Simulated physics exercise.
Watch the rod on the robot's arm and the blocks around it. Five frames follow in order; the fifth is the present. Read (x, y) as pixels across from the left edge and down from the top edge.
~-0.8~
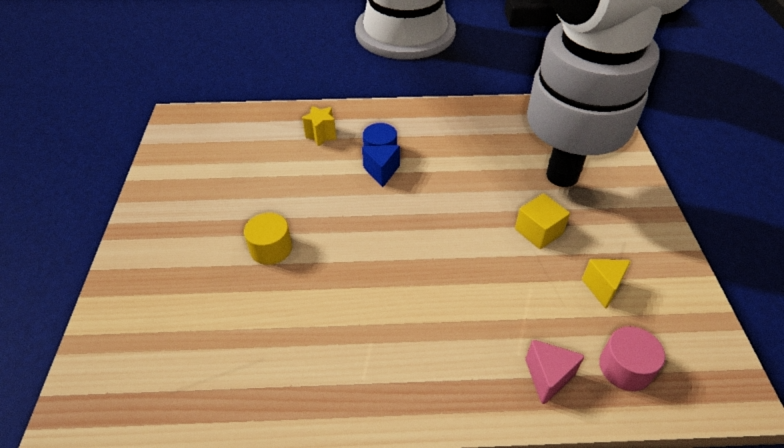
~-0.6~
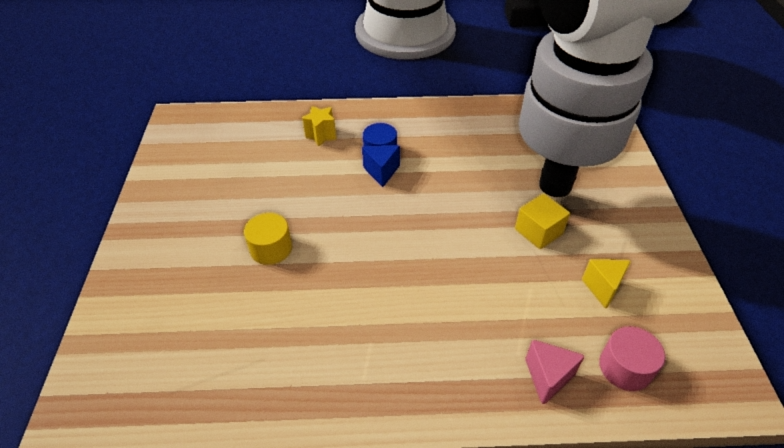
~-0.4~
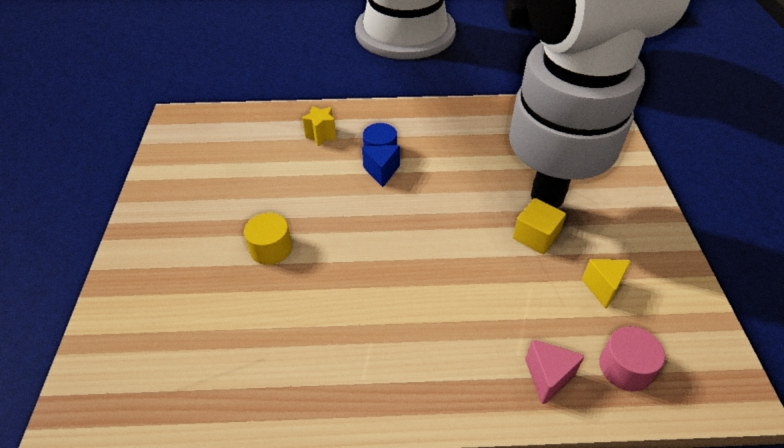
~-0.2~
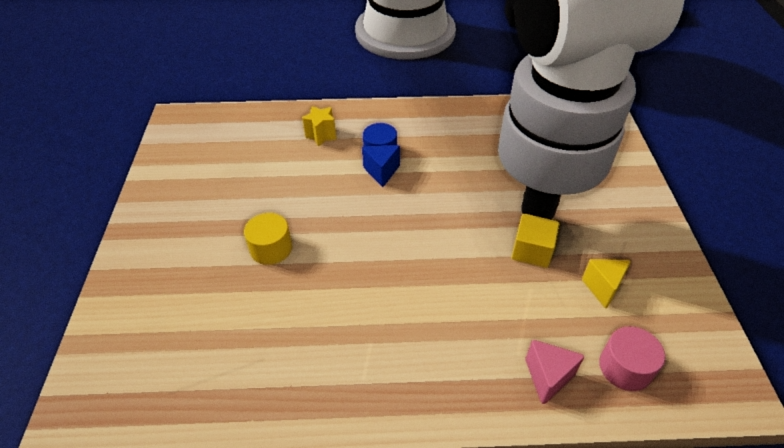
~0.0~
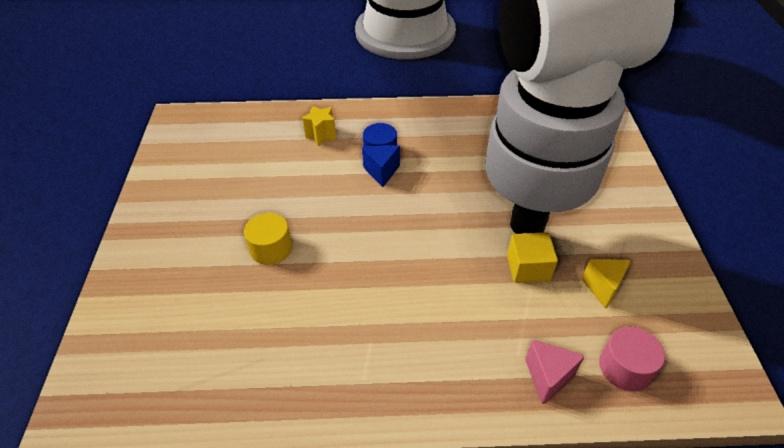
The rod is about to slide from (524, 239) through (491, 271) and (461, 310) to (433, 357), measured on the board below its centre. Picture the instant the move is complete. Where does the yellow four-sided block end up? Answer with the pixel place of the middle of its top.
Top centre: (532, 268).
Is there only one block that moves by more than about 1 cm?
Yes, it checks out.
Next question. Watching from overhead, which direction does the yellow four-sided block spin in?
From above, counter-clockwise.
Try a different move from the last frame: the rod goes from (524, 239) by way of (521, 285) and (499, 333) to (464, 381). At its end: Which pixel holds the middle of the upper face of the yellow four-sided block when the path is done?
Most likely (528, 359).
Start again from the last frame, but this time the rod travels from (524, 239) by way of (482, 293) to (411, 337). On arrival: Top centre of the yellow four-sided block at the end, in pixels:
Expect it around (533, 281).
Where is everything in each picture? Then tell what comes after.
Rod tip at (562, 177); block tops, yellow four-sided block at (545, 210); yellow three-sided block at (612, 269), in the first picture.
Rod at (555, 187); blocks unchanged, in the second picture.
Rod at (547, 198); yellow four-sided block at (542, 215), in the third picture.
Rod at (538, 212); yellow four-sided block at (538, 230), in the fourth picture.
Rod at (527, 227); yellow four-sided block at (534, 247); yellow three-sided block at (612, 269), in the fifth picture.
What follows on the original path. One third of the way, rod at (493, 259); yellow four-sided block at (532, 268), turned 40° anticlockwise.
Two thirds of the way, rod at (463, 299); yellow four-sided block at (532, 268), turned 40° anticlockwise.
At the end, rod at (435, 346); yellow four-sided block at (532, 268), turned 40° anticlockwise; yellow three-sided block in place.
